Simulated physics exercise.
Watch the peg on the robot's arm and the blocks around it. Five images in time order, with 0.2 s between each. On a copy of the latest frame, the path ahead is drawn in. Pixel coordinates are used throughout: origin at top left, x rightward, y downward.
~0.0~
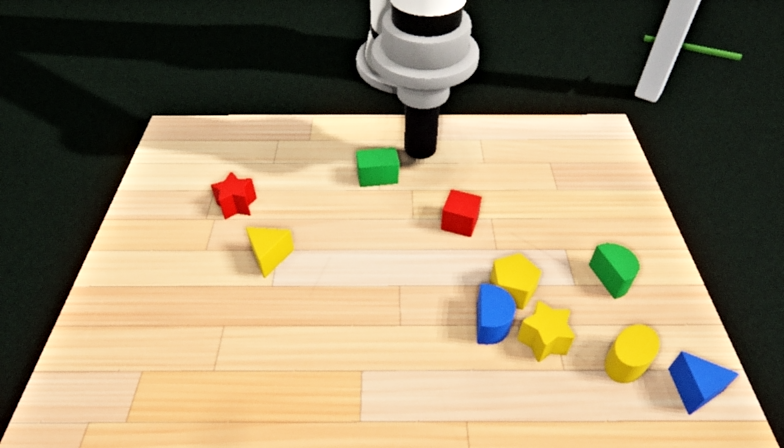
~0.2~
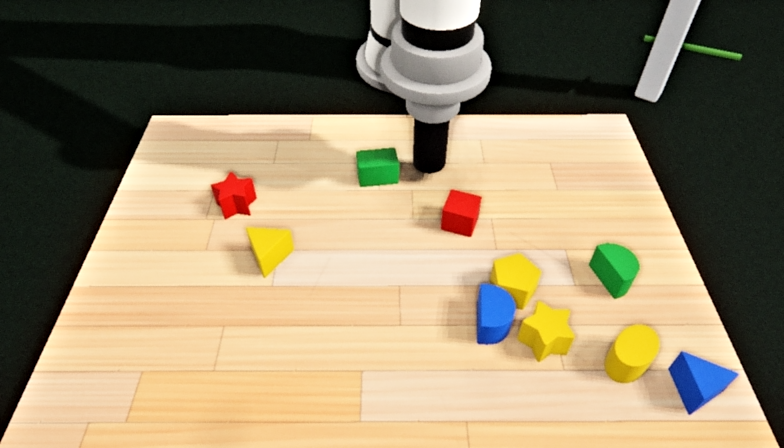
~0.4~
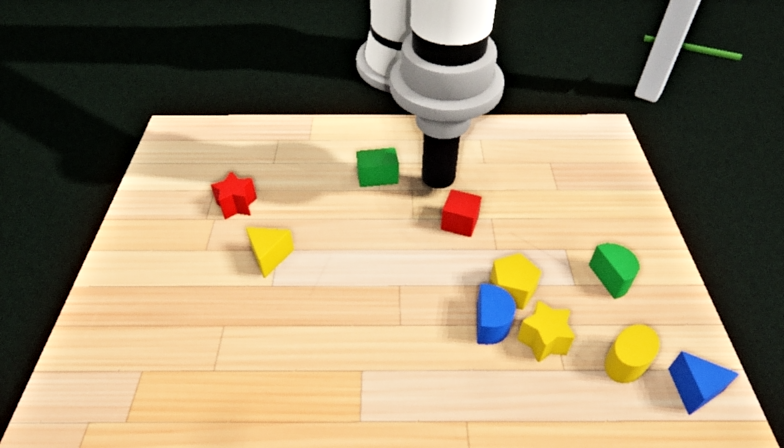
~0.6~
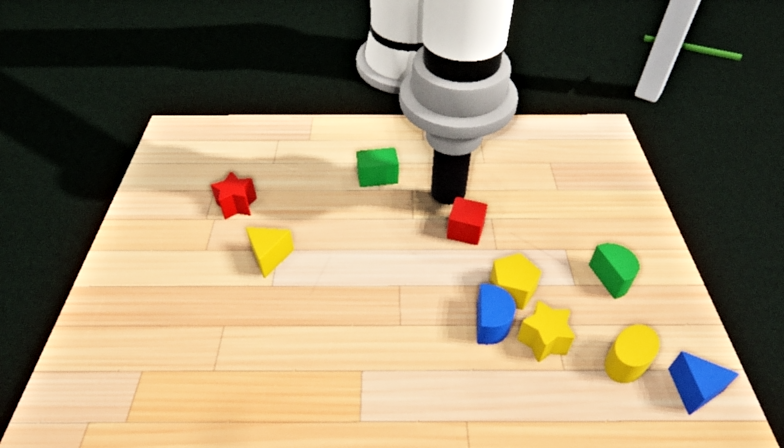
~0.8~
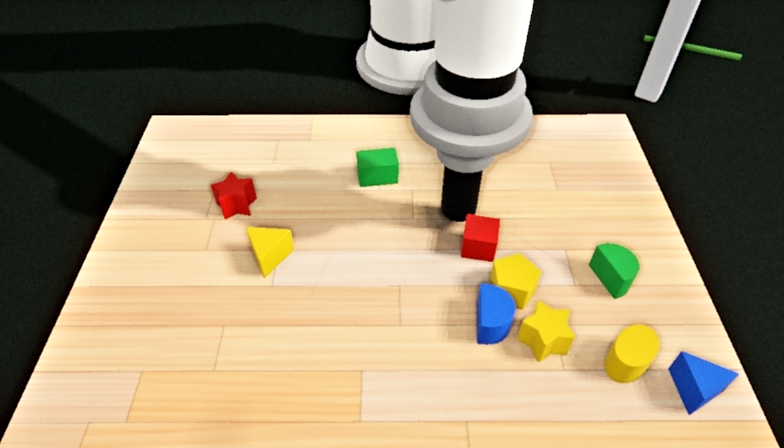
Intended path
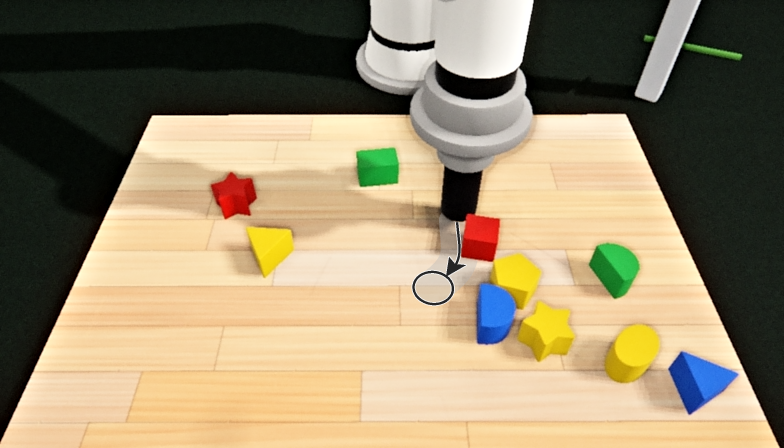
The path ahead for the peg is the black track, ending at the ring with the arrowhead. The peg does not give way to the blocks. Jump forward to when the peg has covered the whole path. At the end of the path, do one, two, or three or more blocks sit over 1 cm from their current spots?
The number is two.
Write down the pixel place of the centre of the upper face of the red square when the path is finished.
My prediction: (495, 258).
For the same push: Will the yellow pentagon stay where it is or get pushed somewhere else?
Gets moved.
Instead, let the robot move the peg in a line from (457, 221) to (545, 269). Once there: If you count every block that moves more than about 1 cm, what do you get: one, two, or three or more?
In total, three or more blocks get moved by over 1 cm.
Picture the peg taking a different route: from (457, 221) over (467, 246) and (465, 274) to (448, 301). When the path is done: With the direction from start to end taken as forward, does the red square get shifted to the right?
No
Drawn move, from (457, 221) by way of (459, 244) and (454, 268) to (433, 288).
The first path, step by step. Halfway along, peg at (460, 246); red square at (496, 253), turned 55° anticlockwise; yellow pentagon at (527, 279).
At the end, peg at (434, 278); red square at (495, 258), turned 70° anticlockwise; blue D-shaped block still; yellow pentagon at (532, 281).
